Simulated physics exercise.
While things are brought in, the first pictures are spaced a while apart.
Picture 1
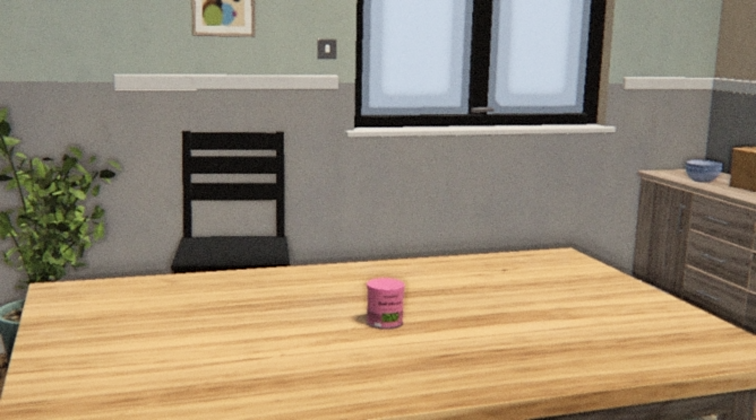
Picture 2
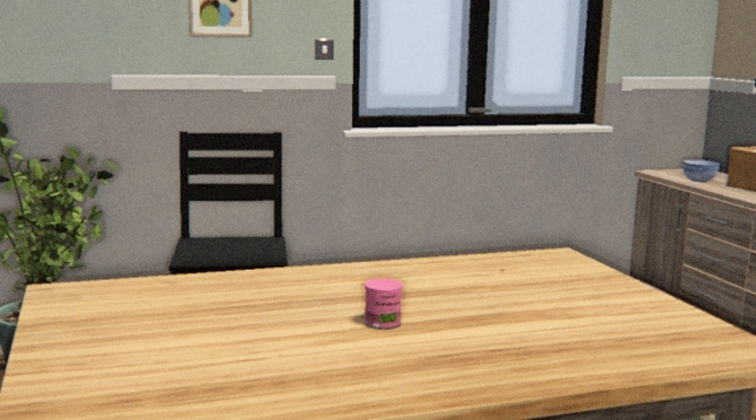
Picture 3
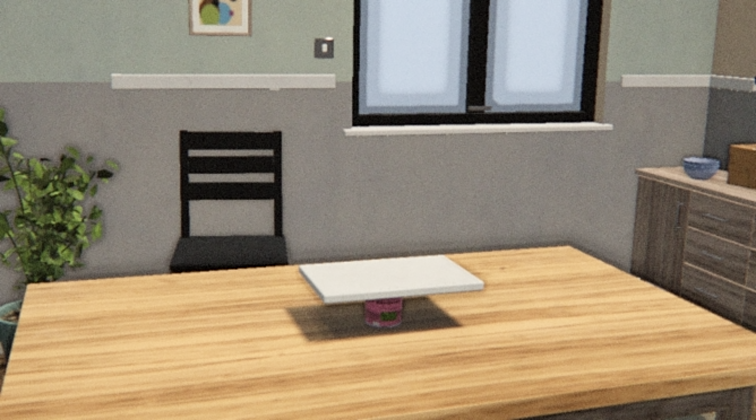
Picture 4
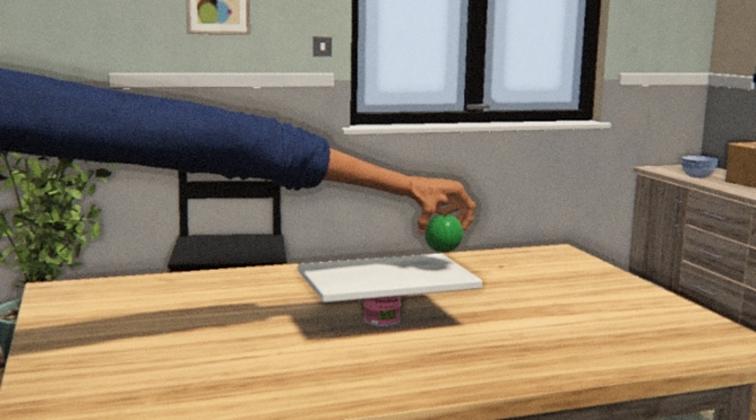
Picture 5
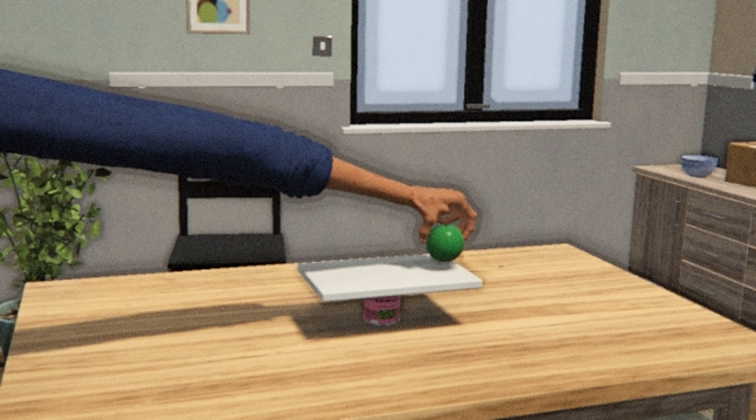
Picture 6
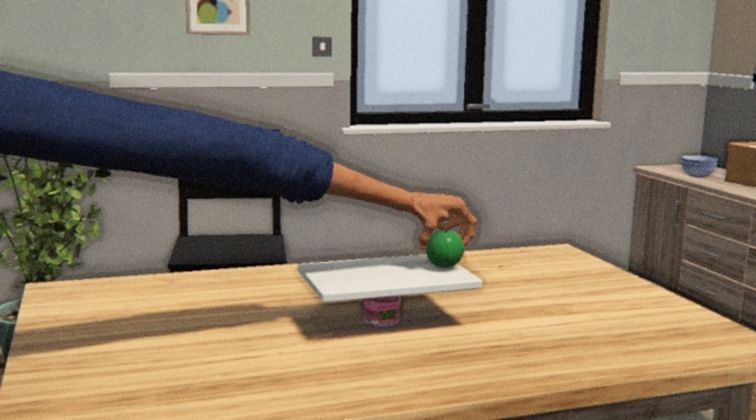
A pink tin stands near the middle of a light wooden table, seen from slightly above in a room with a black chair and leafy plant at left, a window behind, and a blue bowl on a cabinet at right. A flat white lid then appears on top of the tin. A blue-sleeved arm reaches in from the left and lowers a green apple a short way onto the lid's right side, fingers still around it, while the view barely shifts.
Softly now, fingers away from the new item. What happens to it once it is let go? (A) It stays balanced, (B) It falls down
The answer is B.
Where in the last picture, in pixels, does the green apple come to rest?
Look near (496, 292) in the final picture.
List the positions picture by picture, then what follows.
In the first picture, the last thing is not in view yet.
In the second picture, the last thing is not in view yet.
In the third picture, the last thing is not in view yet; white lid (389, 277).
In the fourth picture, on its way; green apple (444, 234); white lid (388, 276).
In the fifth picture, on its way; green apple (445, 243); white lid (387, 275).
In the sixth picture, set down, still held; green apple (445, 249); white lid (387, 276).
Then, 0.40 s later than the last frame, green apple now fallen; white lid tilted by 41°.
Then, 0.50 s later than the last frame, white lid tilted by 38°.
Then, 0.80 s later than the last frame, white lid tilted by 27°.
When it is over, fallen, green apple; moved from the start, white lid; pink tin as before. End places, in pixels of the last picture, green apple near (496, 293). The stack loses its balance.
